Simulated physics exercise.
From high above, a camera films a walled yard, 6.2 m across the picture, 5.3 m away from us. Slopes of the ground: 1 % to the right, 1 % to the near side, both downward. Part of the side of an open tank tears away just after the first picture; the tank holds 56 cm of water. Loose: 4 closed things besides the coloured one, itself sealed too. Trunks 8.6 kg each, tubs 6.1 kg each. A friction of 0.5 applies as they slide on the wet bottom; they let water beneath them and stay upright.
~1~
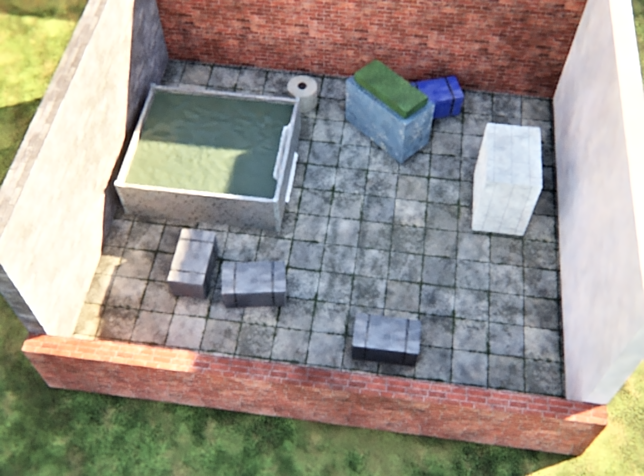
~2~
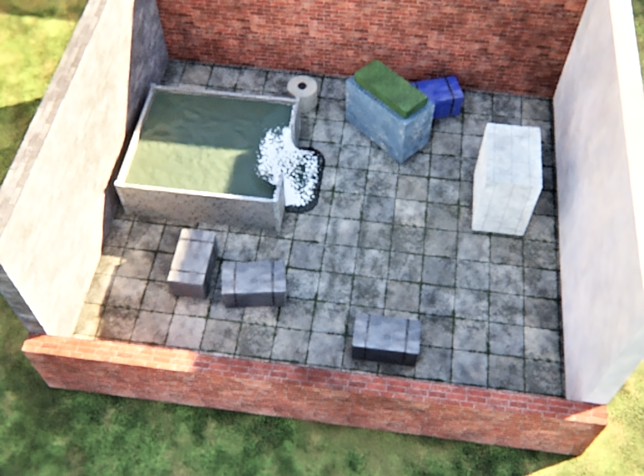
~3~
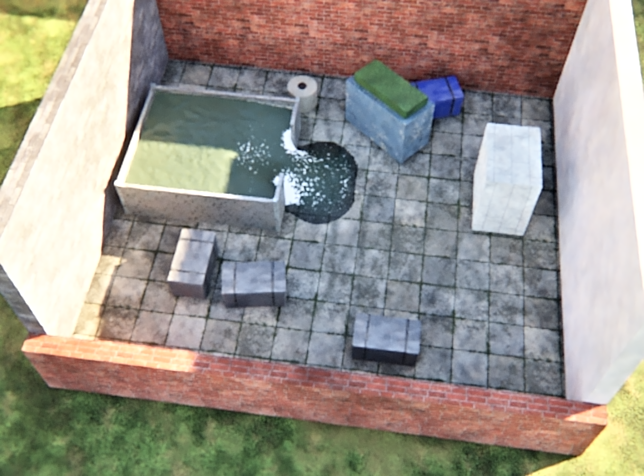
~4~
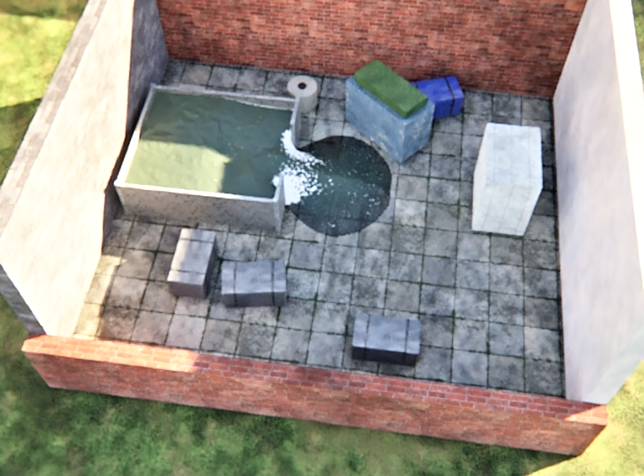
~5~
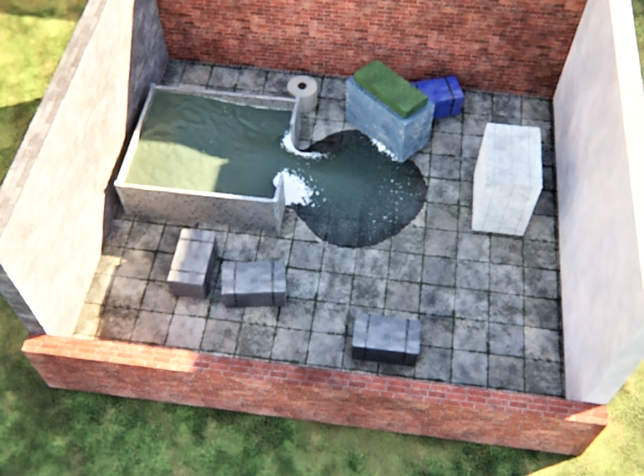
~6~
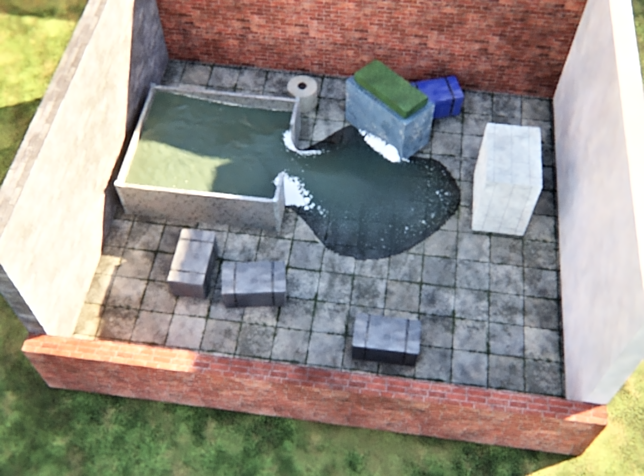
In this clip, part of the right side of an open tank in a walled yard gives way, and water pours out with white foam, spreading rightward across the paving in a dark pool while the blue trunk stays still.
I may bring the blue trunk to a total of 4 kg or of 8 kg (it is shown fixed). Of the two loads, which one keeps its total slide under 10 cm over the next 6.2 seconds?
Result: Insufficient ballast.
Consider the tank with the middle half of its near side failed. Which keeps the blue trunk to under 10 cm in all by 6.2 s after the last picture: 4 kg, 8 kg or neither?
So the lighter pick works.
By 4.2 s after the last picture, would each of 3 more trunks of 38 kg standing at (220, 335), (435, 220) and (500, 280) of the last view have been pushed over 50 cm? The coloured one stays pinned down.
Taking them one by one: Below the mark; above the mark; above the mark.
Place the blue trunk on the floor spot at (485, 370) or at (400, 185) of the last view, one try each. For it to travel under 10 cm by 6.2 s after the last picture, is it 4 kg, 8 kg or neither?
In turn: Neither holds; neither is enough.
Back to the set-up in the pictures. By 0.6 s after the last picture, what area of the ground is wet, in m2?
The covered patch comes to about 12 m2.
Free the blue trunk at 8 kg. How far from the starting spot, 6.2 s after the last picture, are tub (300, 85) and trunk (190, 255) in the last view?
The first has moved 40 cm and the second 0 cm from the start.
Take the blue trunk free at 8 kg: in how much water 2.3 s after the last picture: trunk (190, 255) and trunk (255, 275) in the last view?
0 and 0 cm.
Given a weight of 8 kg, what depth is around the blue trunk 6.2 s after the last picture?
6 cm, roughly.
Then, 0.6 s after the last picture the blue trunk would be 0 cm from its start with 4 kg and 0 cm from its start with 8 kg; 0 cm of water round it then.
Then, 2.3 s after the last picture the blue trunk would be 11 cm from its start with 4 kg and 5 cm from its start with 8 kg; 2 cm of water round it then.
Then, 4.2 s after the last picture the blue trunk would be 29 cm from its start with 4 kg and 29 cm from its start with 8 kg; 5 cm of water round it then.
Then, 6.2 s after the last picture the blue trunk would be 29 cm from its start with 4 kg and 29 cm from its start with 8 kg; 6 cm of water round it then.
